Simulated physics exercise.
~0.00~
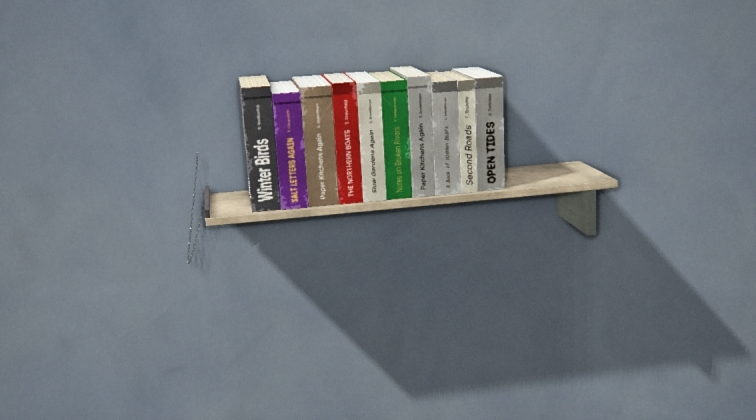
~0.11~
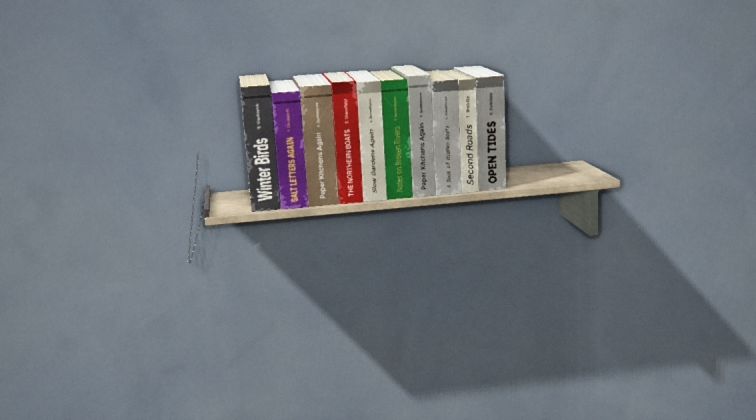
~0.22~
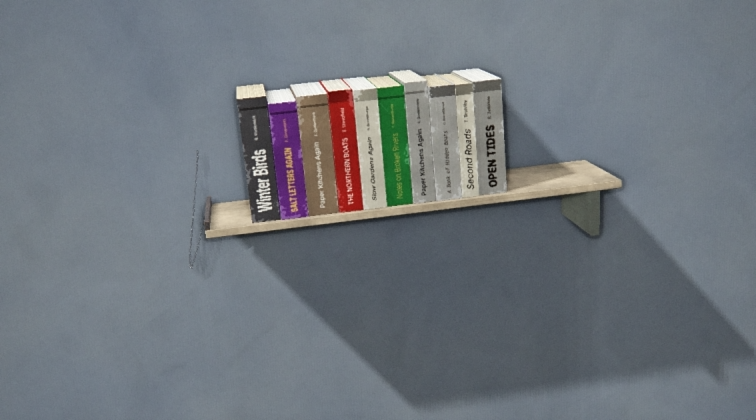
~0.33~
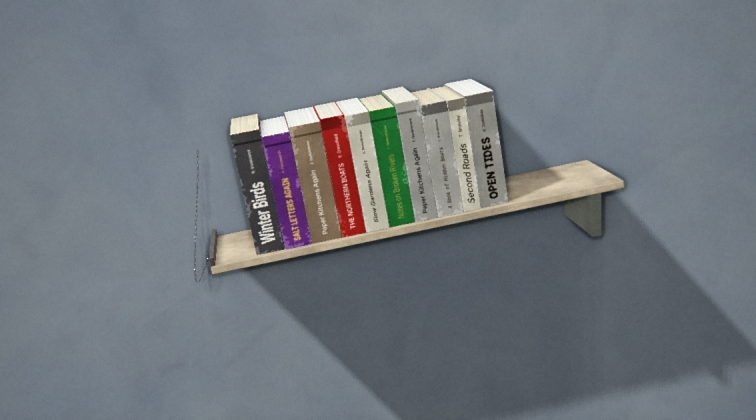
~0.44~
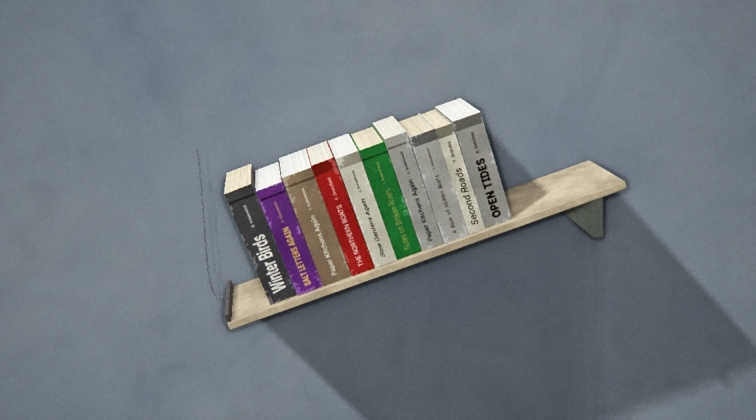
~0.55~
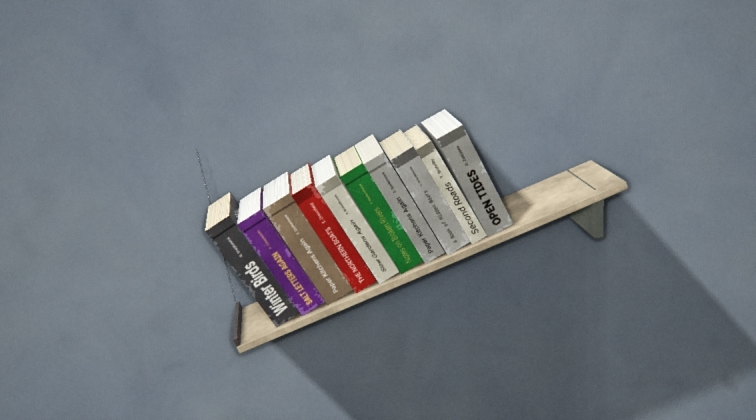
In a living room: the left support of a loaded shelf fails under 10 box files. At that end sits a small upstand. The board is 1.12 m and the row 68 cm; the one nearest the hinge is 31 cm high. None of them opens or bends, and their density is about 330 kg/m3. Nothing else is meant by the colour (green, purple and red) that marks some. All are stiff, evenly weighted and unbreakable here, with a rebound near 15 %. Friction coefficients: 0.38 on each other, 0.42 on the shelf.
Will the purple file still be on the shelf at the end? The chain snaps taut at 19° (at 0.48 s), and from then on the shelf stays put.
No.
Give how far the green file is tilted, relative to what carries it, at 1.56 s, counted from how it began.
60°.
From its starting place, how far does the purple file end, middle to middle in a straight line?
I'd estimate near 115 cm.
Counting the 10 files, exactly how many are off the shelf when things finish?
I make it 4 of them.
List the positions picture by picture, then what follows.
In the first frame (each place is the centre of the face we see best; the camera moves round a little; leans and shifts are taken against what carries them), shelf's free end (218, 221) slope 0°; purple file (291, 152); red file (348, 144); green file (397, 141); all in place.
In the second frame, shelf's free end (217, 221) slope 0°; purple file (290, 151).
In the third frame, shelf's free end (218, 233) slope 2°; purple file (289, 161).
In the fourth frame, shelf's free end (223, 268) slope 7°; purple file (287, 191).
In the fifth frame, shelf's free end (240, 323) slope 15°; purple file (290, 240).
In the sixth frame, shelf's free end (249, 346) slope 19°; purple file (282, 264) tilted 10°; red file (335, 240) tilted 9°; green file (382, 220) tilted 9°; steepest lean 10°, the file at (253, 273); 10 have shifted.
By 0.92 s, none of the 10 files off the shelf, 10 disturbed; purple file tilted 34°; green file tilted 37°.
By 1.56 s, 3 of the 10 files off the shelf; purple file on its side; red file on its side.
When it is over (2.4 s), 4 of the 10 files off the shelf; purple file on its side; red file on its side; green file on its side.
